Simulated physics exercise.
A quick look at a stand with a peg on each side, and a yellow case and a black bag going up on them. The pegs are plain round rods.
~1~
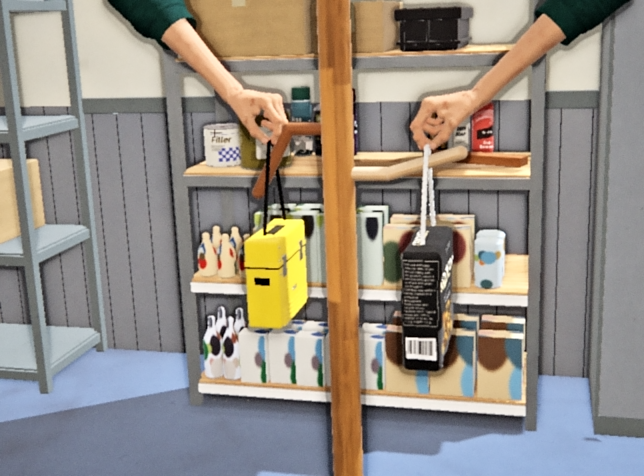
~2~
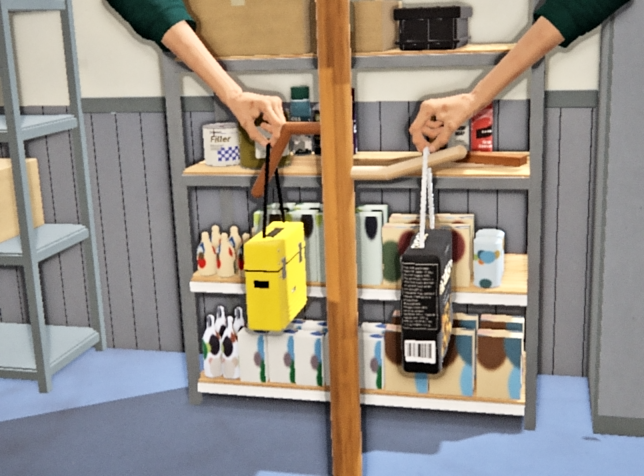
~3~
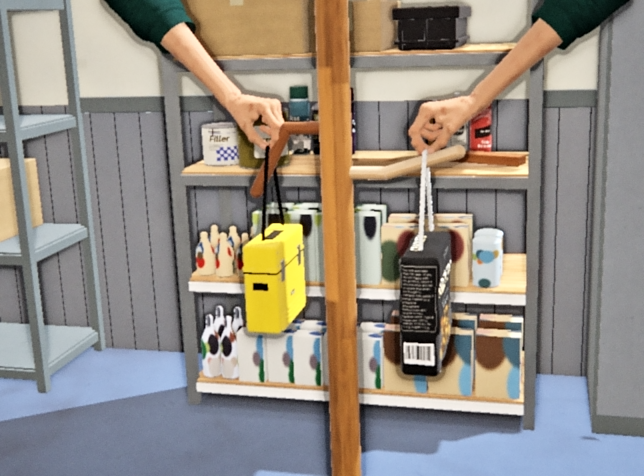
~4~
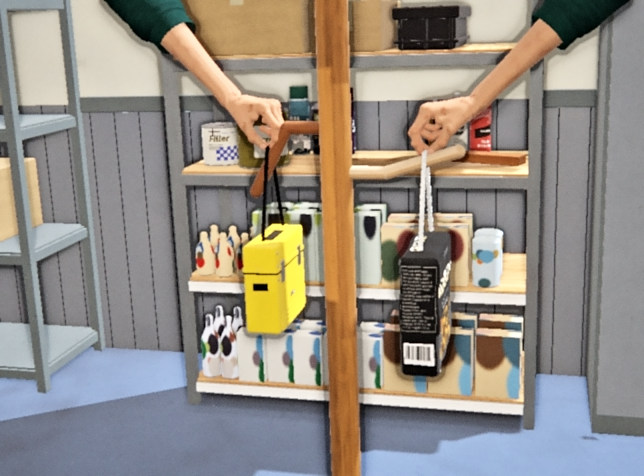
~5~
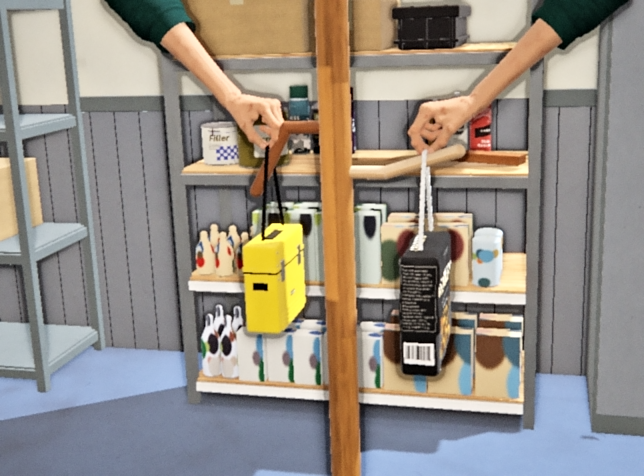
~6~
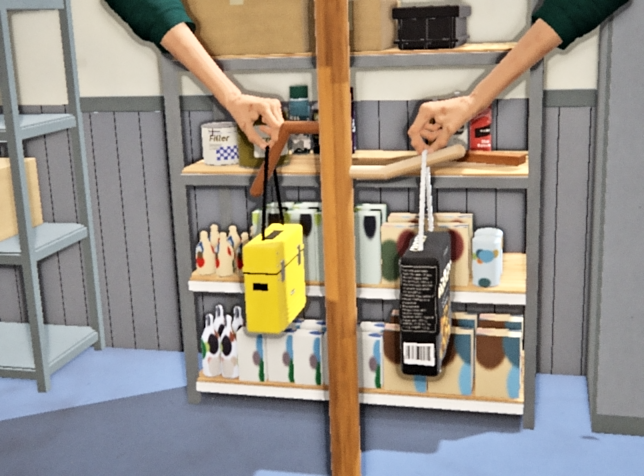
In a storeroom with blue flooring and grey panelled walls, seen straight on from a fixed camera, stocked shelves stand behind an upright wooden post. Two hands in dark green sleeves reach in from above, the left one at a yellow case hanging by a dark strap, the right at a black bag on a pale cord. The case and bag shift and turn very slightly, then hang almost motionless while both hands stay in place.
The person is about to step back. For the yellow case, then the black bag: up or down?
The yellow case drops to the floor; the black bag remains on its peg.
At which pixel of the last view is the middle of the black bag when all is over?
Near (398, 313).
Then, 0.44 s past the final frame, yellow case on the floor; black bag on its peg near (414, 307).
Then, 0.76 s past the final frame, yellow case on the floor; black bag on its peg near (389, 311).
When it is over, yellow case on the floor; black bag on its peg near (398, 313). The yellow case comes down and the black bag stays hanging.
